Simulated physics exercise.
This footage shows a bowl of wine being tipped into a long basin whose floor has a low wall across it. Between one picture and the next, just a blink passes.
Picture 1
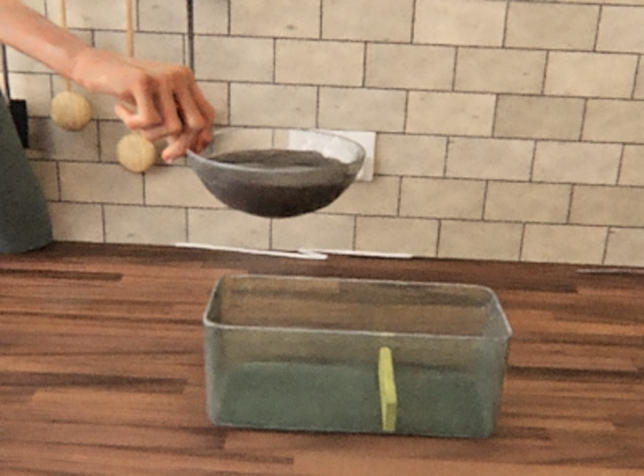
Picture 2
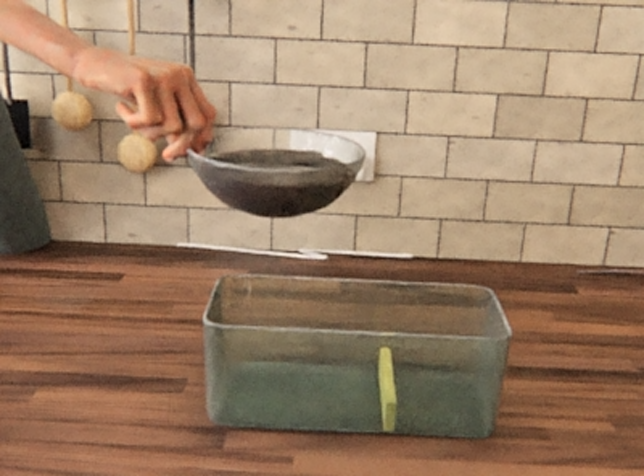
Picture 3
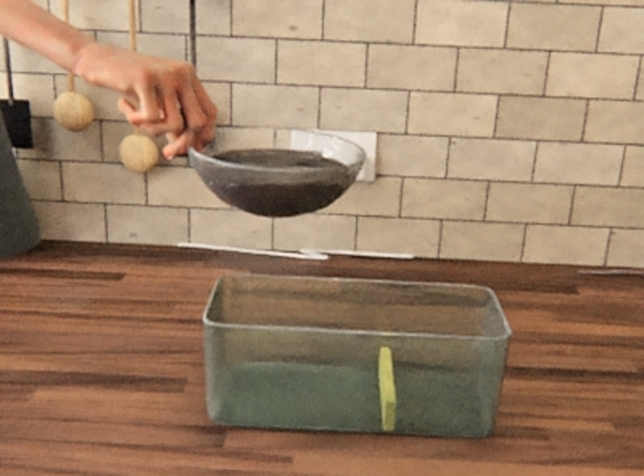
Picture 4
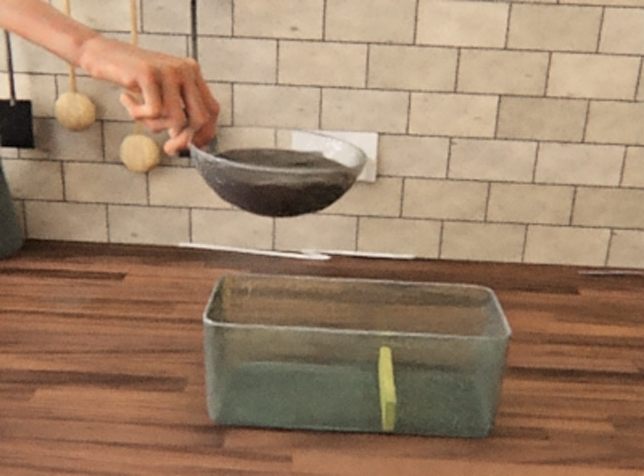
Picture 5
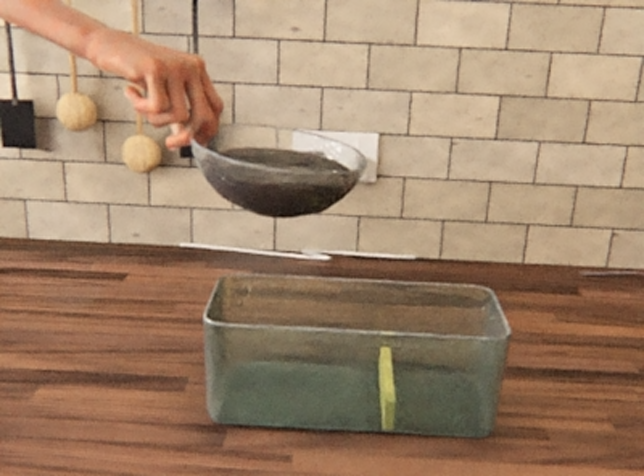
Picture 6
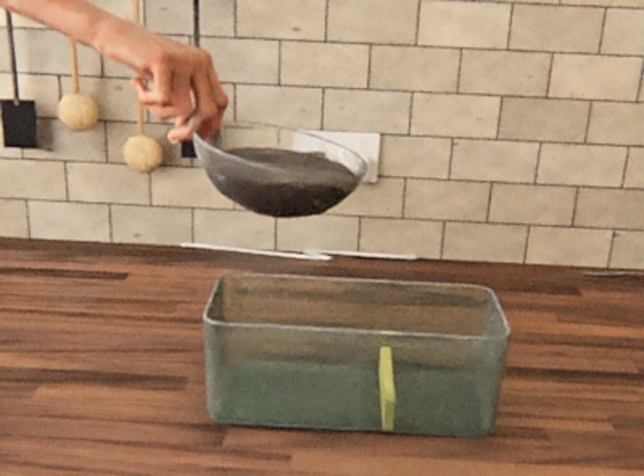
A hand holding a glass bowl of dark liquid above a long clear basin with a low yellowish wall kept it still at first, then slowly tilted it slightly down to the right.
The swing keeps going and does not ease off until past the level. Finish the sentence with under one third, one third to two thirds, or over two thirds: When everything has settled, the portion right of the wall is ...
When everything has settled, the portion right of the wall is one third to two thirds.
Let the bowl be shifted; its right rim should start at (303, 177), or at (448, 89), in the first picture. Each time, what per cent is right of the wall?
Roughly 10 in a hundred the first time and 55 in a hundred the second.
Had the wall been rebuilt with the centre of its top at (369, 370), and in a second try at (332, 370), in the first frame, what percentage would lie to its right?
70 per cent, then 85 per cent, roughly.
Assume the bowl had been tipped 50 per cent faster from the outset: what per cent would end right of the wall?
Roughly 45 %.
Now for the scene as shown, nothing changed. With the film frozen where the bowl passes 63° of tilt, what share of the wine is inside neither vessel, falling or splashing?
Something like 45 per cent of it.
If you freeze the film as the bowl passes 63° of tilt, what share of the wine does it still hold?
35 per cent, roughly.
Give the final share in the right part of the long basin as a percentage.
Roughly 55 percent of it.
A moment on, the bowl is tipped part way and 36 per cent is still to pour, 2 is left of the wall and 14 right of it.
Next, the bowl is tipped on its side and 1 per cent is still to pour, 34 is left of the wall and 60 right of it.
Then the bowl is tipped on its side and 0 per cent is still to pour, 42 is left of the wall and 57 right of it.
Later the bowl is tipped on its side and 0 per cent is still to pour, 42 is left of the wall and 57 right of it.
In the end 42 per cent lies left of the wall, 56 right of it and 1 outside.
